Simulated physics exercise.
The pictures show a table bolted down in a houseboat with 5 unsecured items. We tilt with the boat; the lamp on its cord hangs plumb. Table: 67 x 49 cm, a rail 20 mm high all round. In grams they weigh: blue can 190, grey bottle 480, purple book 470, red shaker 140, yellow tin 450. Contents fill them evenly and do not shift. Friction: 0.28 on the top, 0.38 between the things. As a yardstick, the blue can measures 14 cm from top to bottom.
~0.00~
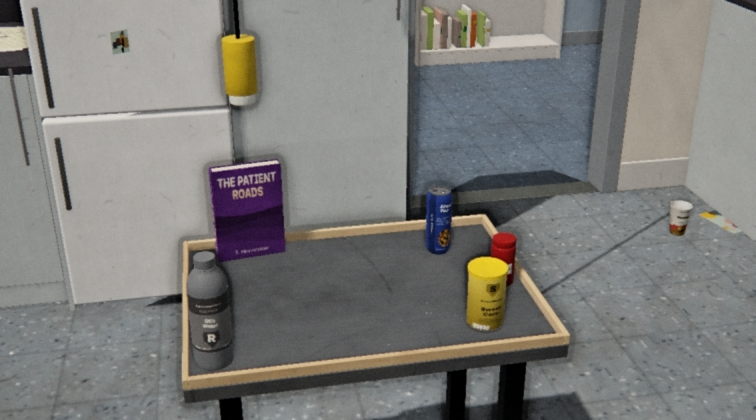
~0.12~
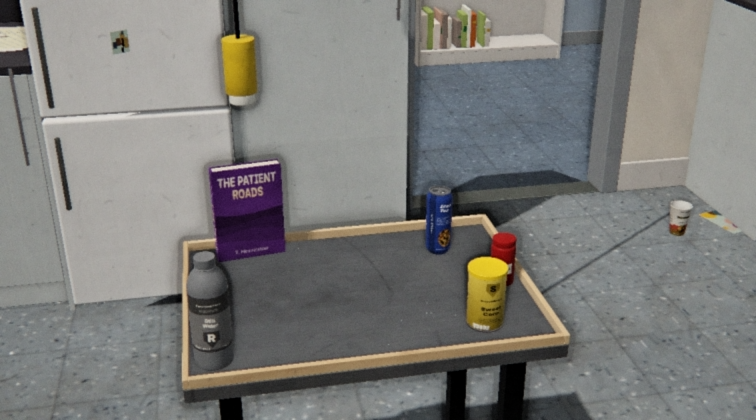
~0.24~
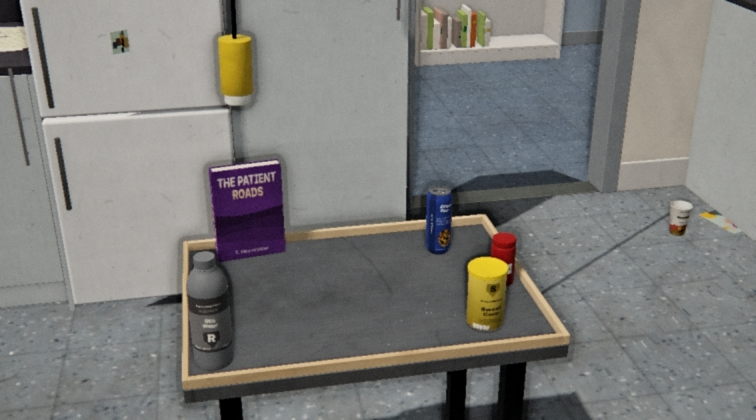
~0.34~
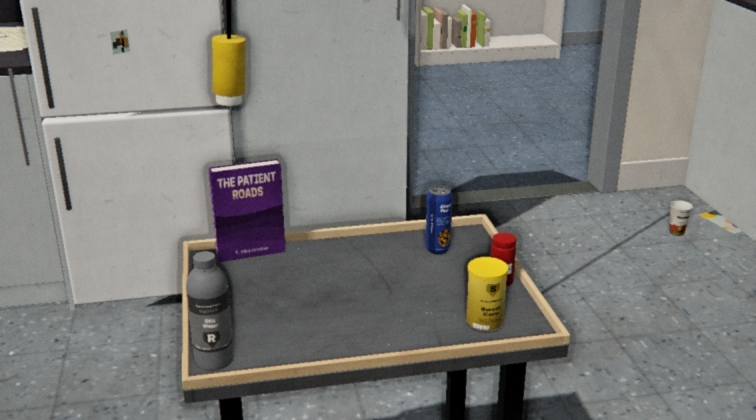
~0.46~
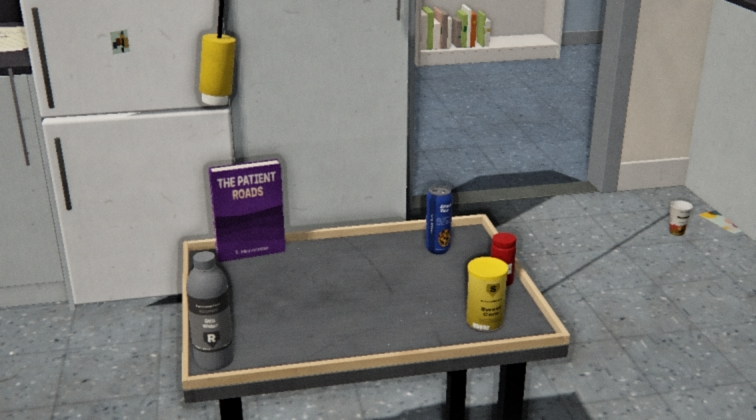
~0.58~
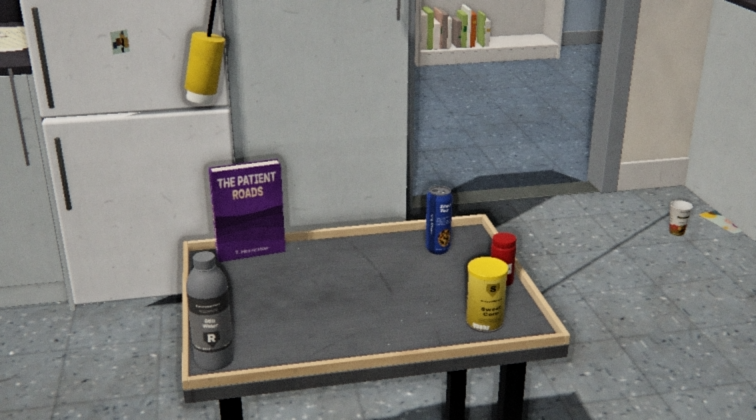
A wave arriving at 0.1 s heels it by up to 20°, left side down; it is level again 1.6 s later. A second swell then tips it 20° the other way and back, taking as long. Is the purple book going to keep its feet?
The purple book stays upright.
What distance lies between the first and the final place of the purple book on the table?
Some 6 cm.
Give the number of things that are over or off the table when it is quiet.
That comes to 0.
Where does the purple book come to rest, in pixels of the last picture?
At about (275, 209).
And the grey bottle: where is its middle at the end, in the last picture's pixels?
At about (267, 304).
After 1.08 s, boat heeled 18°, left side down; purple book moved 5 cm near (225, 213); blue can moved 5 cm; red shaker moved 5 cm.
After 1.38 s, boat heeled 7°, left side down; purple book moved 6 cm near (220, 214); blue can moved 11 cm; red shaker moved 11 cm.
After 2.68 s, boat heeled 18°, right side down; blue can moved 6 cm; red shaker moved 6 cm; yellow tin moved 6 cm.
After 2.88 s, boat heeled 11°, right side down; purple book moved 4 cm near (267, 210); grey bottle moved 8 cm; red shaker moved 2 cm.
In the end (3.8 s), not toppled but over 5 cm from the start, grey bottle and purple book; the other 3 under 5 cm from the start. In the last view, purple book near (275, 209).
